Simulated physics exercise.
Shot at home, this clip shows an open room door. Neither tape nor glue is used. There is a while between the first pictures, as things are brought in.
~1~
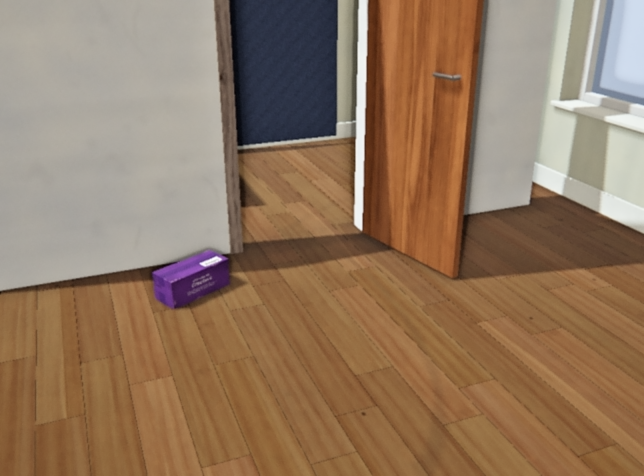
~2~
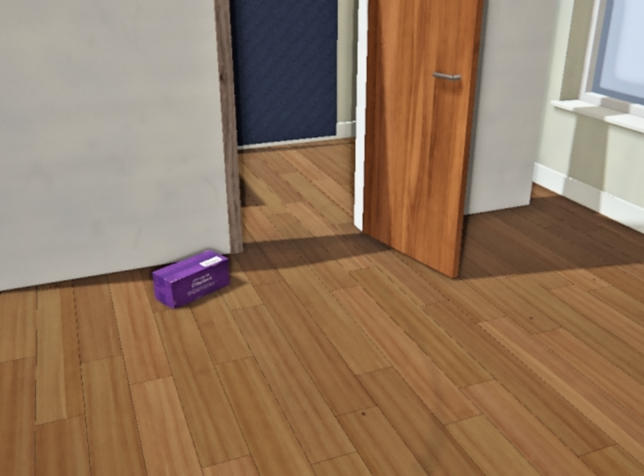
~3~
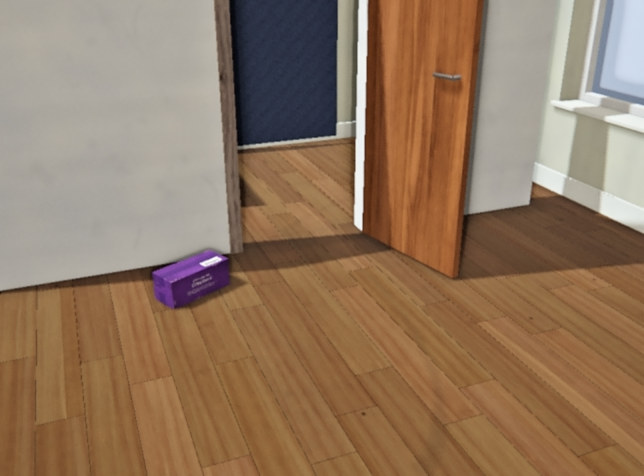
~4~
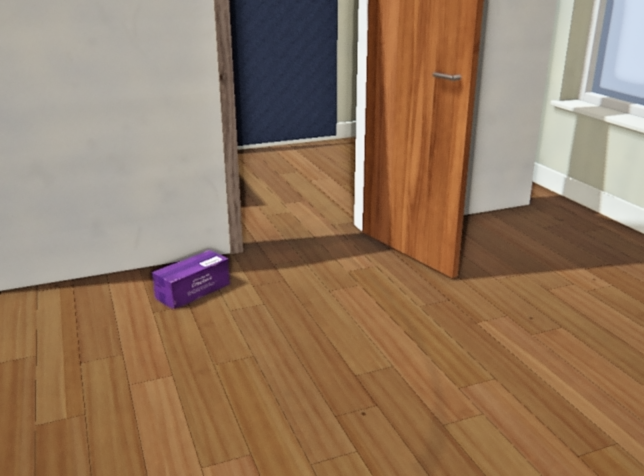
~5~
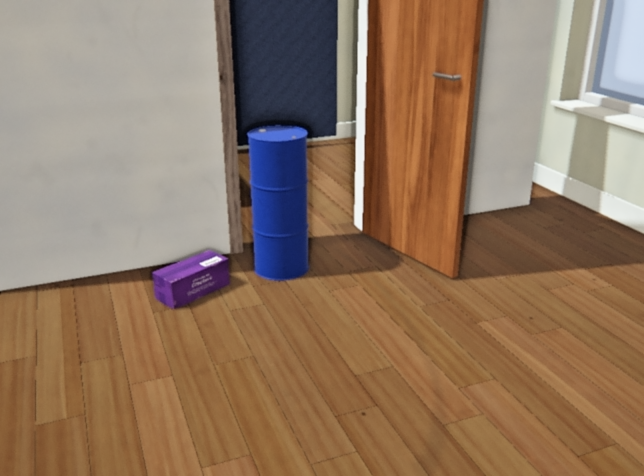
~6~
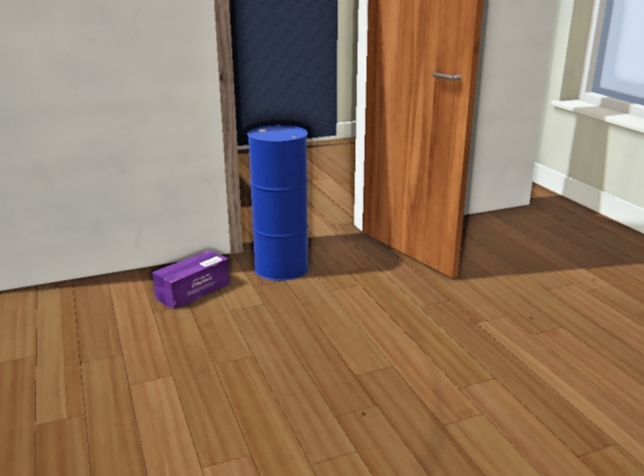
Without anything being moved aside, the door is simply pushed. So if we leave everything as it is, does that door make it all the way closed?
Sure enough, the door halts early here.
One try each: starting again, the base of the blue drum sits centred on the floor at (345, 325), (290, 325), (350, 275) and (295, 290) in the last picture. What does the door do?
On the first go it makes it all the way, then it makes it all the way, then it doesn't make it all the way, and last it doesn't make it all the way.
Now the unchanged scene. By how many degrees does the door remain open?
Some 35° open.
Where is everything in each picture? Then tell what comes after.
The first picture shows door wide open and still; purple parcel (192, 279).
The second picture shows door wide open and still; purple parcel (192, 279).
The third picture shows door wide open and still; purple parcel (192, 279).
The fourth picture shows door wide open and still; purple parcel (192, 279).
The fifth picture shows door wide open and still; purple parcel (192, 279).
The sixth picture shows door wide open and still; blue drum (280, 203); purple parcel (192, 279).
Then, 0.50 s after the last picture, open by 94°.
Then, 0.90 s after the last picture, open by 75°.
Then, 1.20 s after the last picture, open by 59°.
Then, 1.50 s after the last picture, open by 42°.
At rest, open by 37°; both in place. Seen from the same camera at the end, blue drum near (279, 203).
